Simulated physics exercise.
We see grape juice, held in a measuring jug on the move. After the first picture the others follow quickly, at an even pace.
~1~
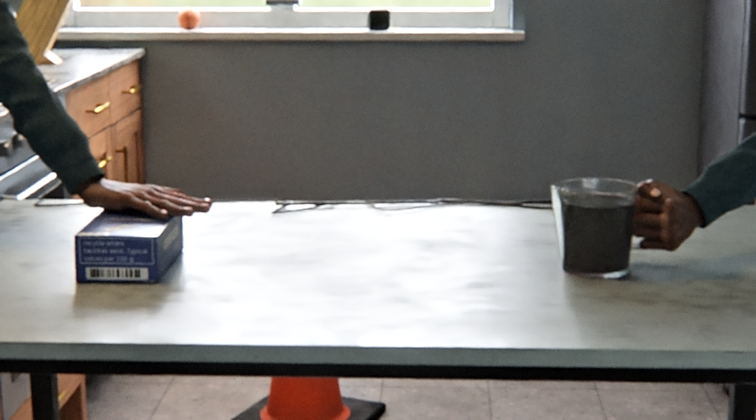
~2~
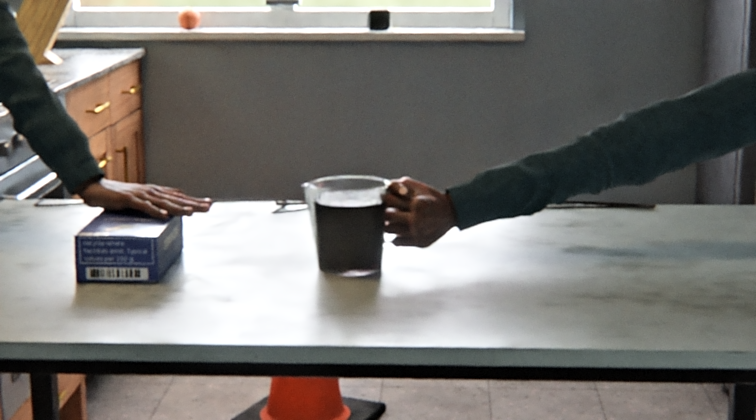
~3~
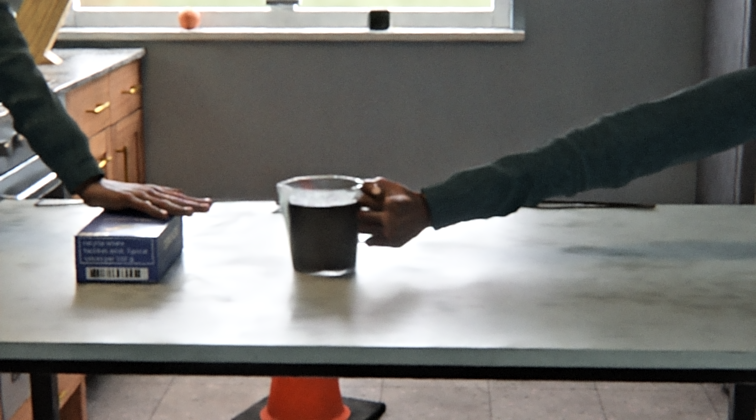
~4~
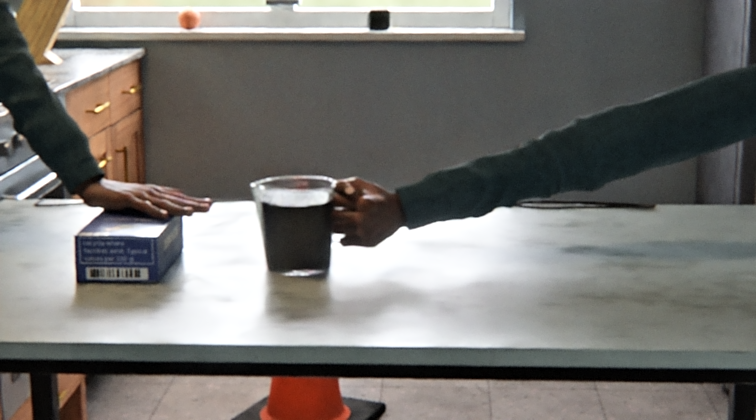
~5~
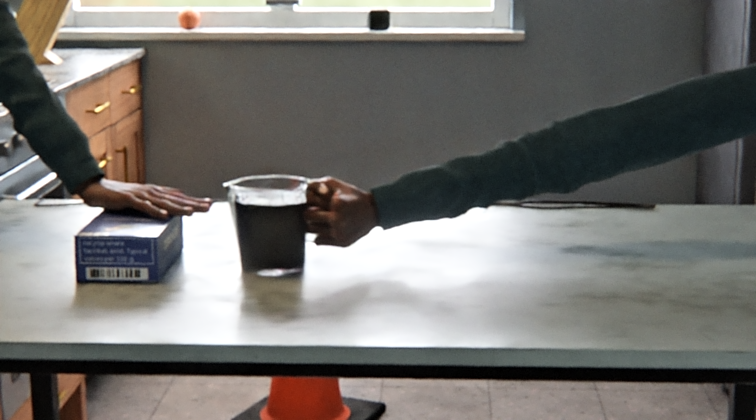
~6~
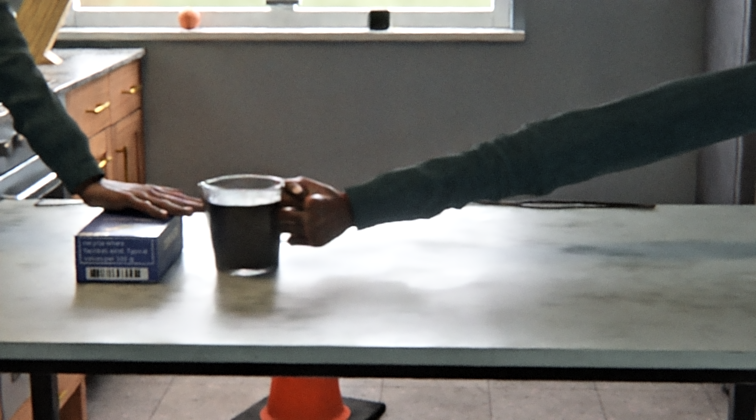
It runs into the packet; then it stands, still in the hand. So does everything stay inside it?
No, some gets out.
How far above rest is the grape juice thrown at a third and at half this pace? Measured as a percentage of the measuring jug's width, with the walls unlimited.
The wave rises some 15 percent of the width in the first case and some 20 percent in the second.
Soon after, the measuring jug meets the packet.
Later, the grape juice surges up the wall; some has gone over its rim.
In the end, the measuring jug stands at the packet; some has gone over its rim.
